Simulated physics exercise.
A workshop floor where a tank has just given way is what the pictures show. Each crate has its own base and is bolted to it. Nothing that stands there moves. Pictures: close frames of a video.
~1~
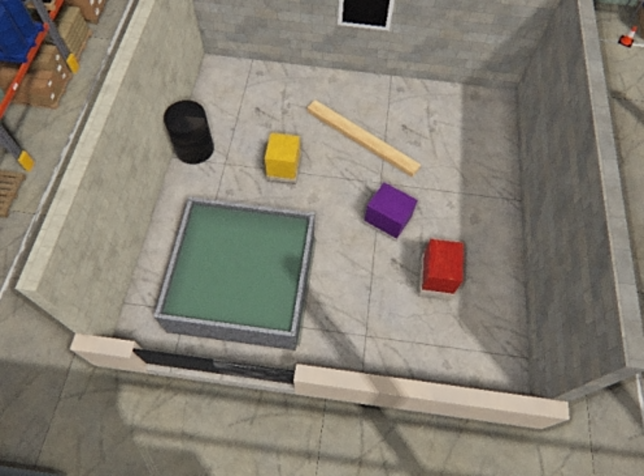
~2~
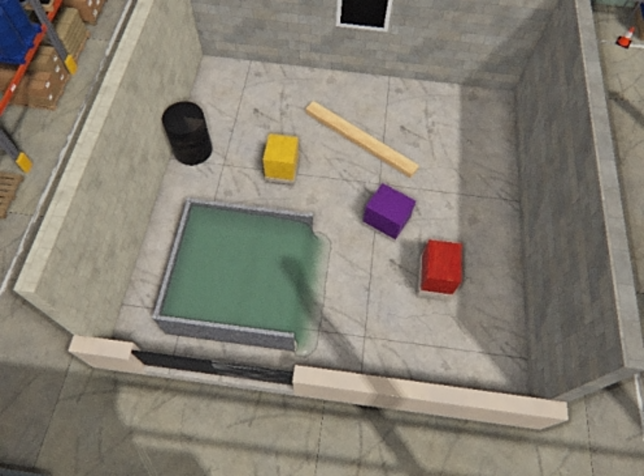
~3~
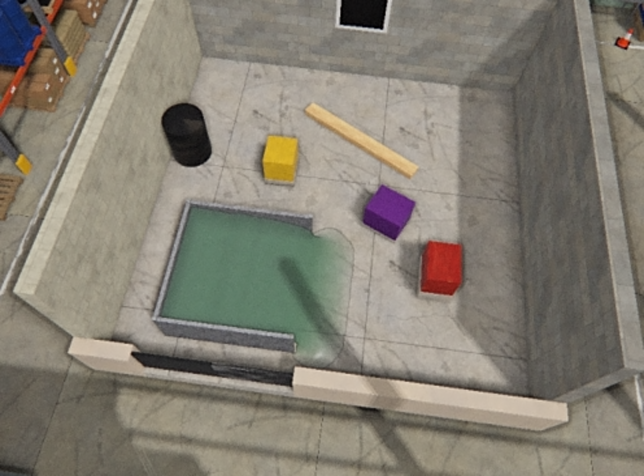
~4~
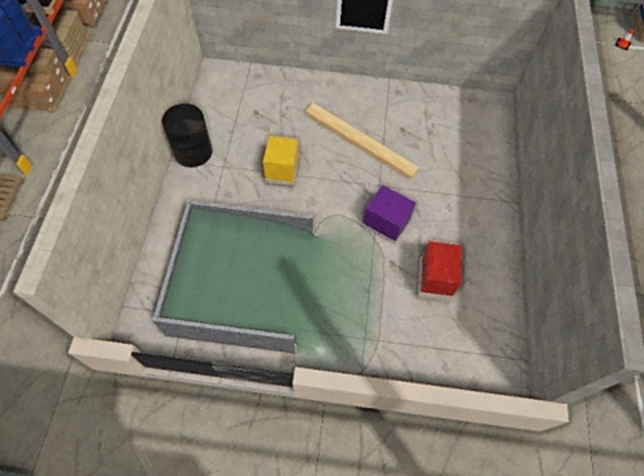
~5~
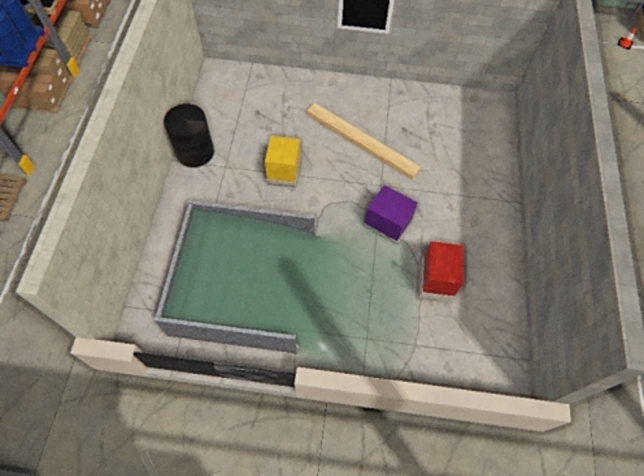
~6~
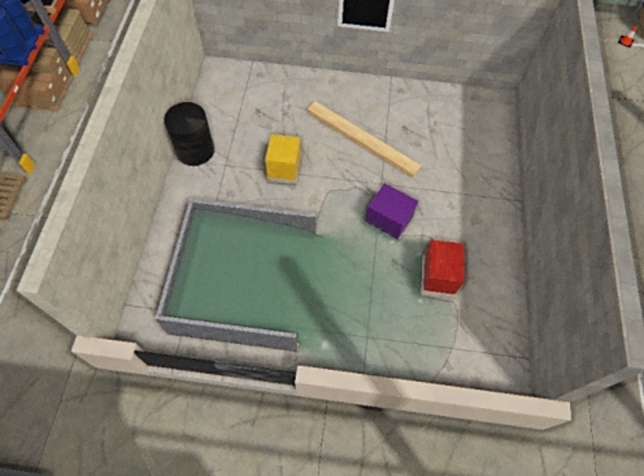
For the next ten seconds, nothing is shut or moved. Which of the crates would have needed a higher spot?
In order: Red crate: Doused. Purple crate: Doused. Yellow crate: Clear.
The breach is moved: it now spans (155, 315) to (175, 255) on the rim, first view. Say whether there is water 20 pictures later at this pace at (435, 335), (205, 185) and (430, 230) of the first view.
Those three come out soaked, soaked and moisture-free, one after another.
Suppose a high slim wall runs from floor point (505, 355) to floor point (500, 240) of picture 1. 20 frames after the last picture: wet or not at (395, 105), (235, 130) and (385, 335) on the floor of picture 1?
The first point comes out unwetted, the next unwetted, the last inundated.
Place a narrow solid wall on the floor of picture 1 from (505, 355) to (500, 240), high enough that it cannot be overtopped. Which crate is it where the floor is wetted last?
The yellow-painted one.
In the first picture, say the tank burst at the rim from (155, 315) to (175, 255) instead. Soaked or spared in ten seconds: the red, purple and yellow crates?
The red crate stays untouched; the purple crate gets drenched; the yellow crate gets drenched.
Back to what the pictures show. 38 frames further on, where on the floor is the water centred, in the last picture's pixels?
Roughly at (393, 208).
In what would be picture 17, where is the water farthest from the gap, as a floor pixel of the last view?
The wet point farthest out is around (518, 147).
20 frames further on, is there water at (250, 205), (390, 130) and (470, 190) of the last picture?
Going through them in order, I'd say clear, clear and drenched.
A moment on, water covers 30 % of the floor; the red crate water round its plinth, the purple crate water round its plinth, the yellow crate not reached.
Next, water covers 40 % of the floor; the red crate water round its plinth, the purple crate water round its plinth, the yellow crate not reached.
Then, water covers 55 % of the floor; the red crate water round its plinth, the purple crate water round its plinth, the yellow crate water round its plinth.
Later, water covers 80 % of the floor; the red crate water round its plinth, the purple crate water round its plinth, the yellow crate water round its plinth.
In the end, water covers 100 % of the floor; the red crate was topped, the purple crate was topped, the yellow crate stayed above the water.
